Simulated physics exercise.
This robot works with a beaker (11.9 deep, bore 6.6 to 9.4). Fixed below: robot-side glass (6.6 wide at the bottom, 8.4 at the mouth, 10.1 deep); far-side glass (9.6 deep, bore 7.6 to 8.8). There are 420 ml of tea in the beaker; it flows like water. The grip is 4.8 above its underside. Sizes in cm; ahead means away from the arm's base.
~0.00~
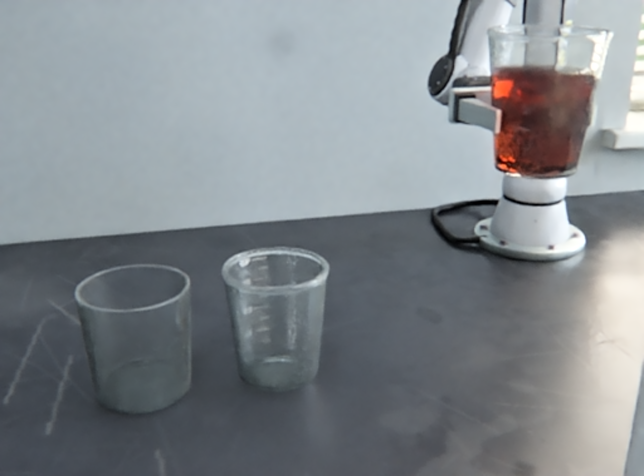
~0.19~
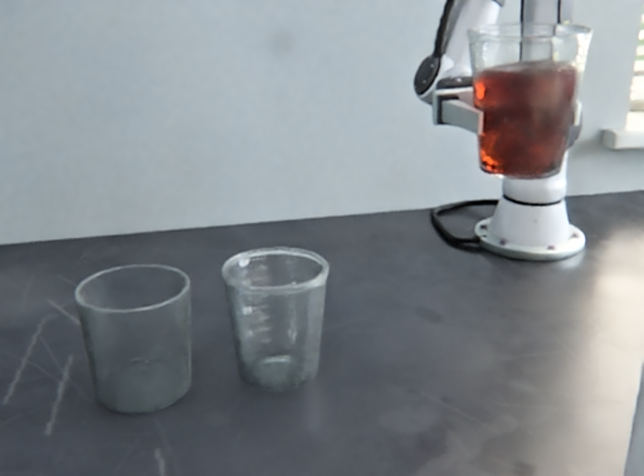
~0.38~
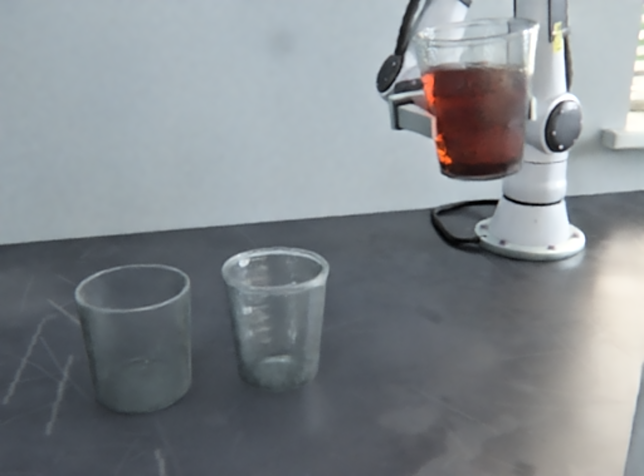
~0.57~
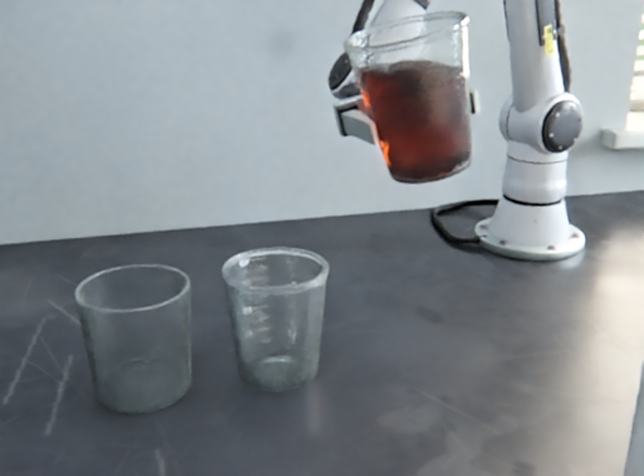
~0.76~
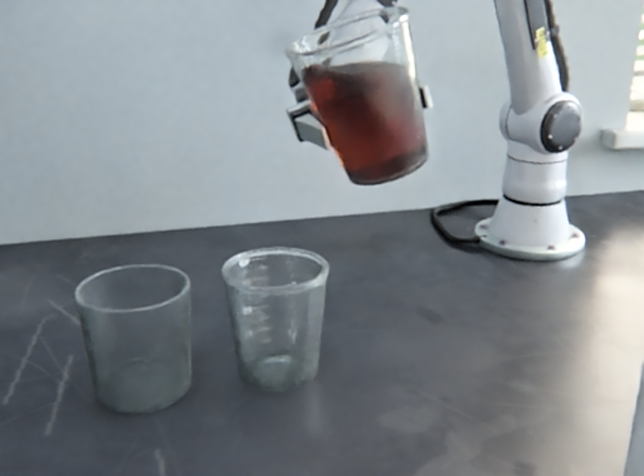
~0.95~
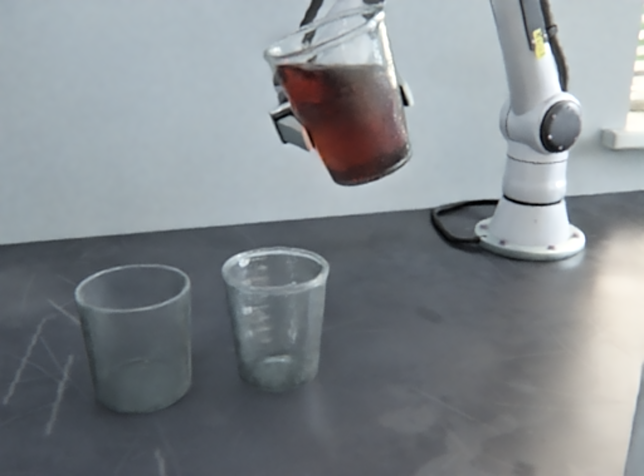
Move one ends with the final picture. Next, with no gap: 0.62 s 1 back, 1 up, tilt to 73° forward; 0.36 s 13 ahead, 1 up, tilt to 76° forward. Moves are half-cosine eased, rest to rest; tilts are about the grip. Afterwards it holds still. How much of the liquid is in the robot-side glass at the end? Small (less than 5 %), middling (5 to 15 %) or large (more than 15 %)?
Share in the robot-side glass: Small (less than 5 %).
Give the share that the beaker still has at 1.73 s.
About 65 %.
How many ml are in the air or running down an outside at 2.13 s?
About 130 ml.
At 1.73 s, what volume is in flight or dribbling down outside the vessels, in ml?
About 30 ml.
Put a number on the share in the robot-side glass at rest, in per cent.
About 0 %.
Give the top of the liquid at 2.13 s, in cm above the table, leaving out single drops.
About 23 cm.
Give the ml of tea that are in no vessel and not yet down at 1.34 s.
Some 20 ml.
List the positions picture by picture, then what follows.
Beaker middle at (541, 103), level; upper third of the tea around (544, 78), from x 495 to 595, top at y 60; 420 ml in the beaker, in the first picture.
Beaker middle at (524, 103), tilted 2° forward; upper third of the tea around (530, 77), from x 480 to 580, top at y 55, in the second picture.
Beaker middle at (478, 103), tilted 7° forward; upper third of the tea around (477, 76), from x 425 to 525, top at y 55, in the third picture.
Beaker middle at (418, 102), tilted 14° forward; upper third of the tea around (412, 76), from x 355 to 465, top at y 55, in the fourth picture.
Beaker middle at (369, 102), tilted 19° forward; upper third of the tea around (359, 76), from x 300 to 425, top at y 55, in the fifth picture.
Beaker middle at (349, 102), tilted 21° forward; upper third of the tea around (335, 77), from x 275 to 405, top at y 55; 420 ml in the beaker, in the sixth picture.
After 1.34 s, tilted 58° forward, liquid up to 27 above the table; 400 ml in the beaker, 20 ml in the air or running down outside.
After 1.73 s, tilted 74° forward, liquid up to 27 above the table; 270 ml in the beaker, 70 ml on the table or floor, 50 ml in the far-side glass, 30 ml in the air or running down outside.
After 2.13 s, tilted 76° forward, liquid up to 40 above the table; 160 ml on the table or floor, 70 ml in the beaker, 55 ml in the far-side glass, 135 ml in the air or running down outside.
After 2.93 s, tilted 76° forward, liquid up to 23 above the table; 305 ml on the table or floor, 60 ml in the far-side glass, 55 ml in the beaker.
At rest, 305 ml on the table or floor, 65 ml in the far-side glass, 50 ml in the beaker. That is 0 % in the robot-side glass.
